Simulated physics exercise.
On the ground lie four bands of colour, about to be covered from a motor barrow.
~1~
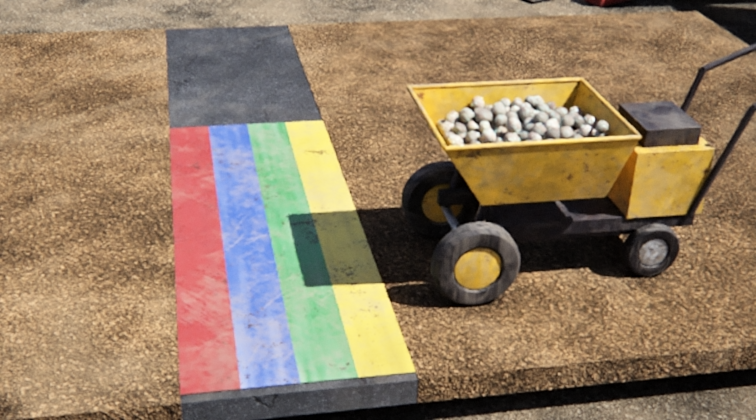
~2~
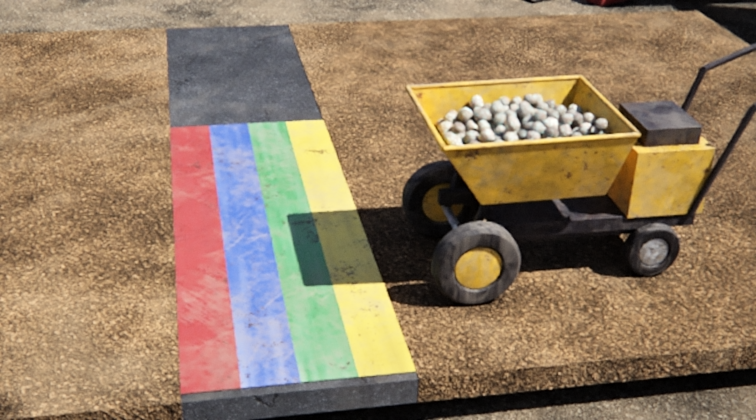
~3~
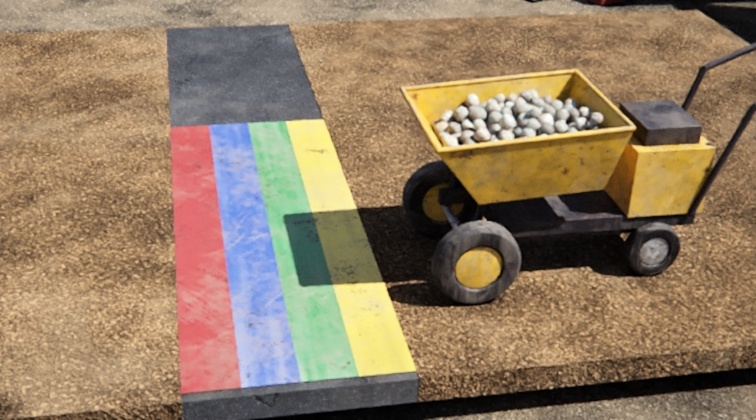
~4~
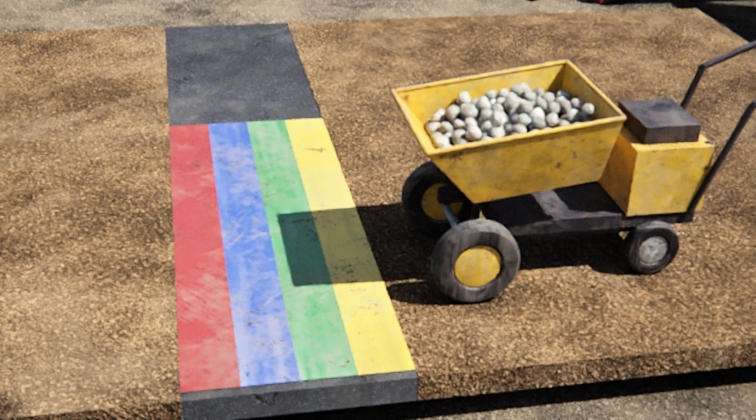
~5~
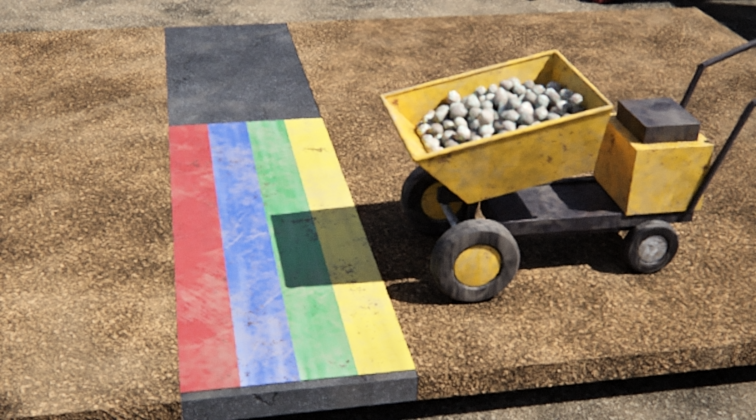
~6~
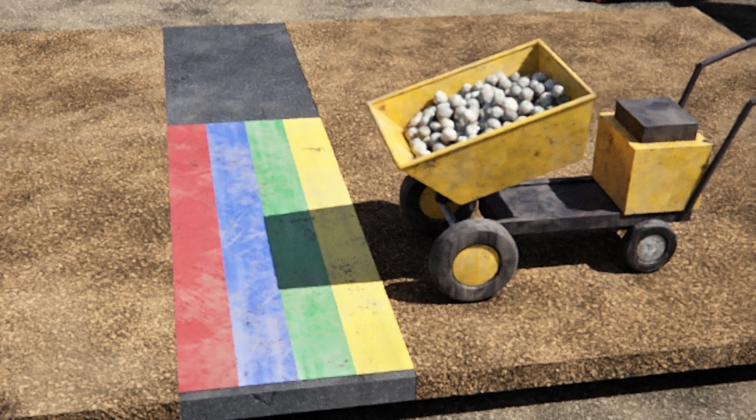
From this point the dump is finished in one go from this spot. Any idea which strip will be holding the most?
Most likely the green strip.
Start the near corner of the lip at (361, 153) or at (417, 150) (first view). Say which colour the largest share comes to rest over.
Case one gives the red one, case two gives the blue strip.
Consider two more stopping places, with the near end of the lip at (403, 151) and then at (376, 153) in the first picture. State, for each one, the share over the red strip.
20 % and 30 %.
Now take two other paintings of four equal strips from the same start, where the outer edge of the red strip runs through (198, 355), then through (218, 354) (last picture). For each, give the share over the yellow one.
Shares: 0 %; then 0 %.
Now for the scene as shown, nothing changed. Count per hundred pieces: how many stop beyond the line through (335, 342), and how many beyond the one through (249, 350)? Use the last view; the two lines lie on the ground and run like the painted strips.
Estimate, first then second: 70 %, 20 %.
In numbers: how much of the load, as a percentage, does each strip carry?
In percent: Yellow strip 5, green strip 40, blue strip 25, red strip 10.
Soon, skip tipped steeply; all in the skip.
A while on, skip tipped steeply; nearly all in the skip; a small part over the green strip; a stray few over the blue strip; a stray few falling.
Towards the end, skip tipped right over; about a third in the skip; a stray few over the yellow strip; about a third over the green strip; about a quarter over the blue strip; a small part over the red strip; a stray few off the paint.
Finally, skip tipped right over; about a quarter in the skip; a stray few over the yellow strip; about a third over the green strip; about a quarter over the blue strip; a small part over the red strip; a stray few off the paint.
